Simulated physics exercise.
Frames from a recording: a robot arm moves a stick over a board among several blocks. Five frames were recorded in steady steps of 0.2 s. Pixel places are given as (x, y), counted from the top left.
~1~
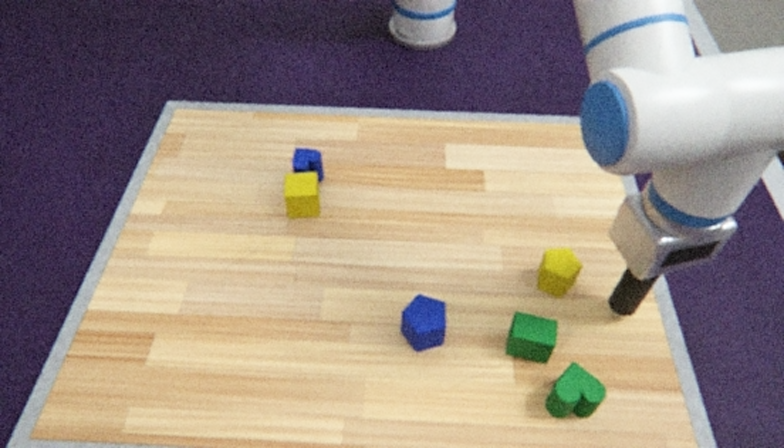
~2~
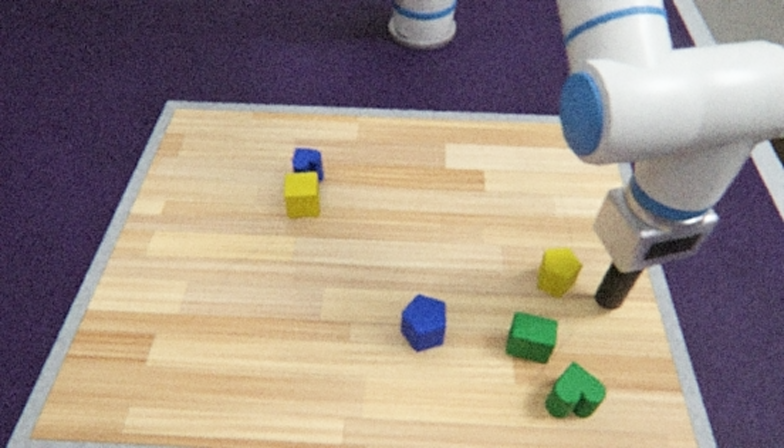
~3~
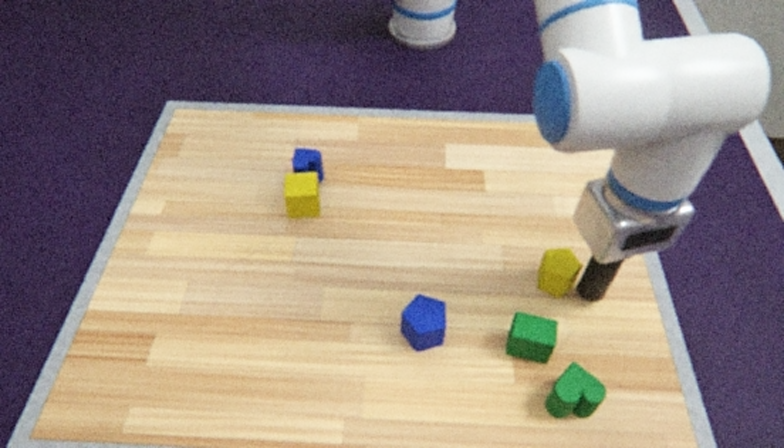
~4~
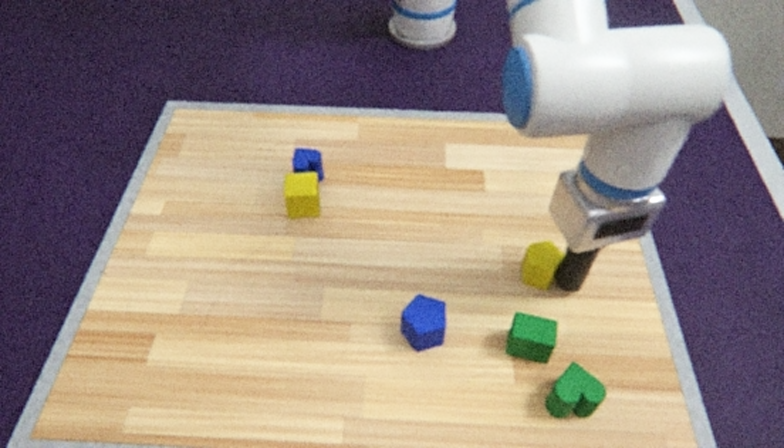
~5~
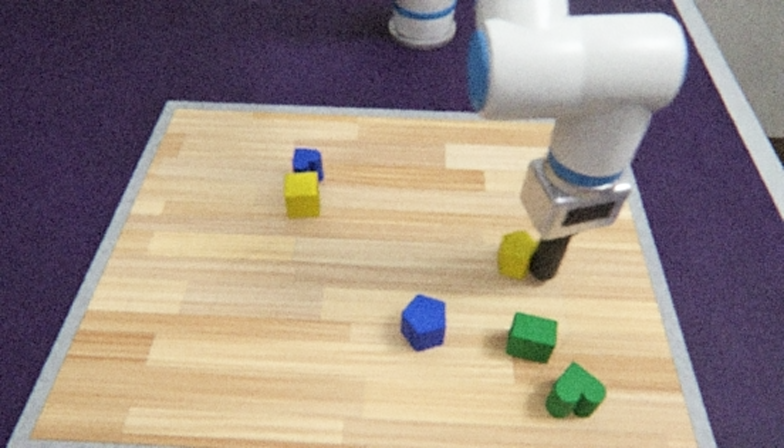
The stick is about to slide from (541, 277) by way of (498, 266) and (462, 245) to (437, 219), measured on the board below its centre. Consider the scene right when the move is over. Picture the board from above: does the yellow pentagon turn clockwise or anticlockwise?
Verdict: Counterclockwise.
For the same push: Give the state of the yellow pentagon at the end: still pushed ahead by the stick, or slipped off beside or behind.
The yellow pentagon won't leave the front of the stick.
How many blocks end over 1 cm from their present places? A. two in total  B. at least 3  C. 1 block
C.
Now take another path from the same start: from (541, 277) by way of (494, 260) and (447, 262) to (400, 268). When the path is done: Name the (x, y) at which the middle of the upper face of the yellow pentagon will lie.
Near (445, 217).
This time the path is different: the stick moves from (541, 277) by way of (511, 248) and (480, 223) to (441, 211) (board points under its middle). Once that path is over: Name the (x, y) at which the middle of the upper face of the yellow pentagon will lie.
Its top face will be centred at roughly (479, 226).
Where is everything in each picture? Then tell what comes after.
The first picture shows stick tip (622, 305); block tops, yellow pentagon (562, 261).
The second picture shows stick (609, 299); blocks unchanged.
The third picture shows stick (591, 291); blocks unchanged.
The fourth picture shows stick (569, 281); yellow pentagon (546, 254).
The fifth picture shows stick (543, 270); yellow pentagon (520, 244).
The first path, step by step. One third of the way, stick (499, 258); yellow pentagon (478, 228), turned 15° clockwise.
Two thirds of the way, stick (463, 237); yellow pentagon (441, 209).
At the end, stick (438, 211); yellow pentagon (412, 190), turned 30° anticlockwise.
